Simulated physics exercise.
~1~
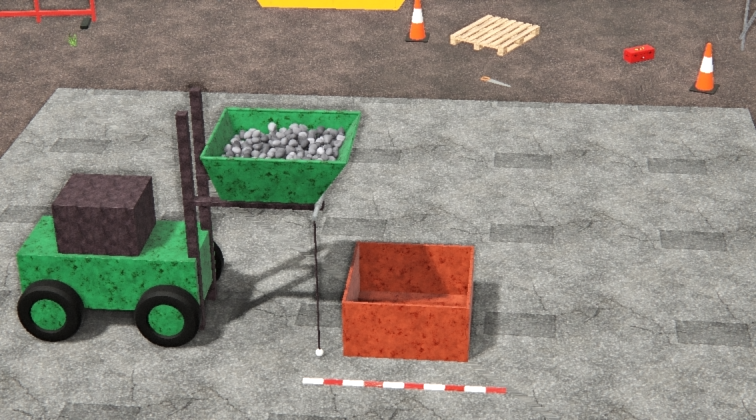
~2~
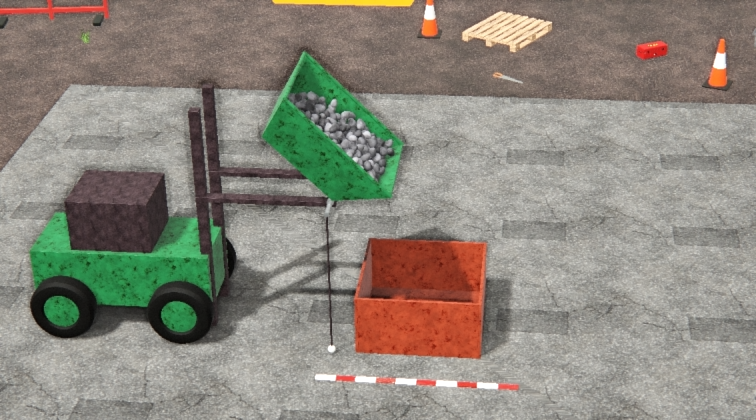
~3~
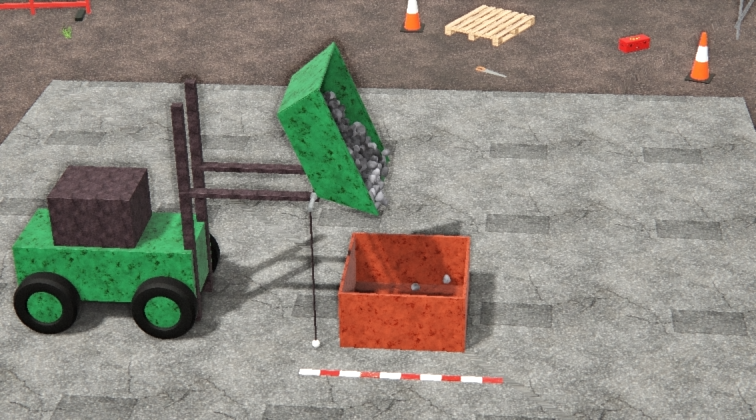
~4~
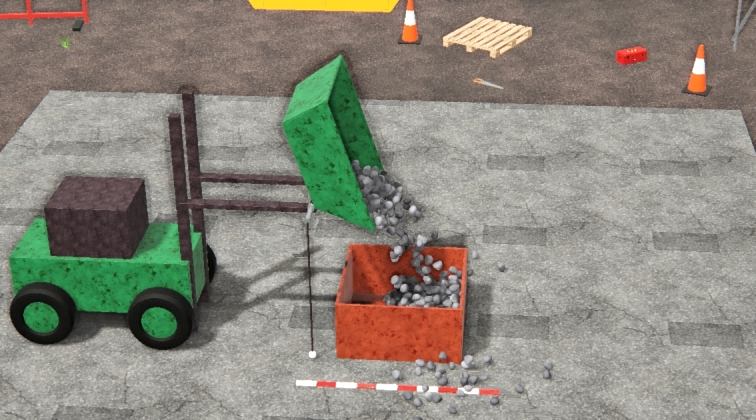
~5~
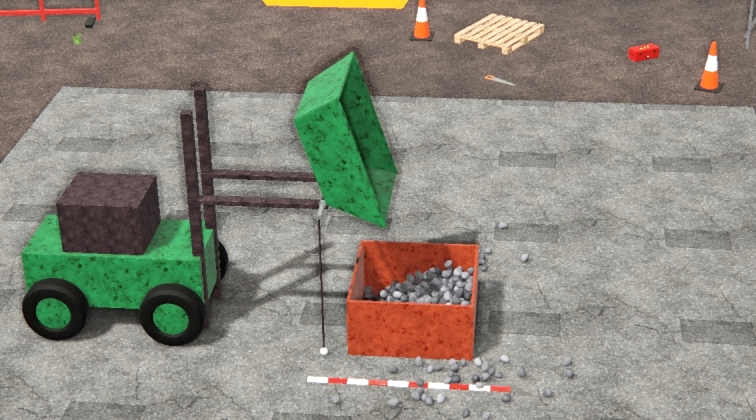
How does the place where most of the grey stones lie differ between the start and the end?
At the start the stones are all up in the raised green skip. By the end they are lower and further right, mostly heaped in the orange-red bin, with some scattered on the paving around it.
